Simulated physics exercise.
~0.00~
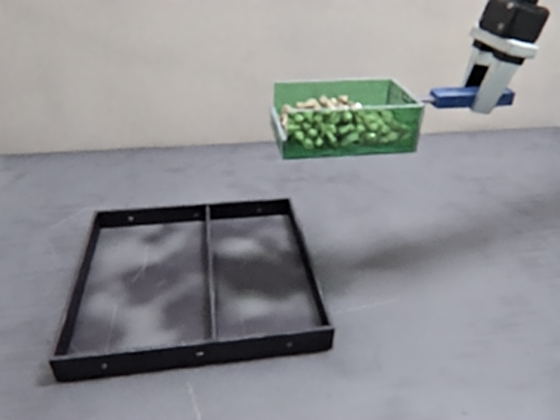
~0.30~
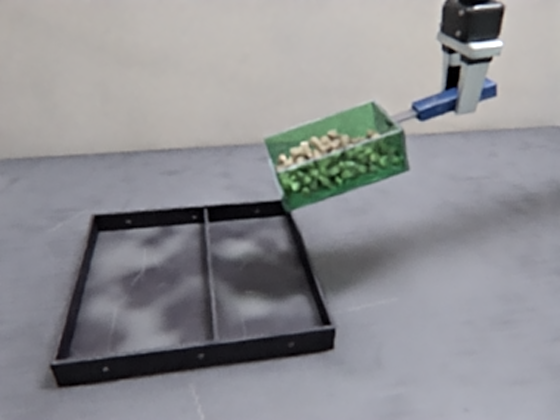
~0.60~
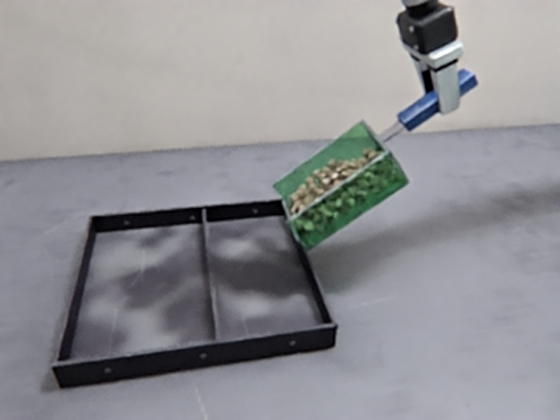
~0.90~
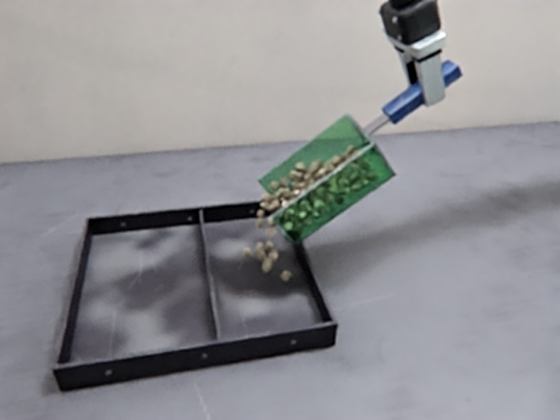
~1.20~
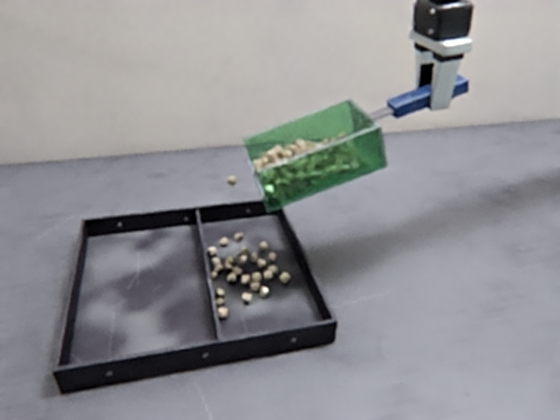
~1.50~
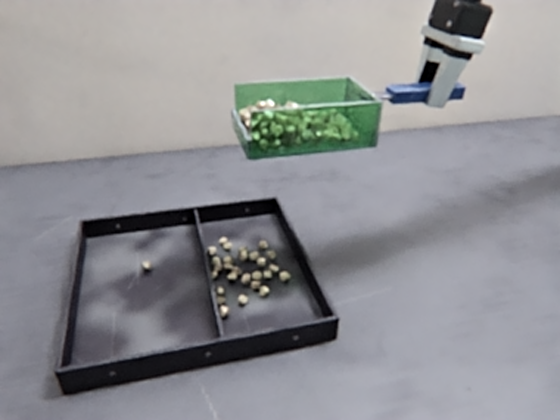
On a grey surface, a robotic arm lowers and tips a green see-through box of small pebbles toward a black two-part tray, spilling some into the right-hand part, then levels and lifts the box, leaving one pebble in the left part and most still in the box.
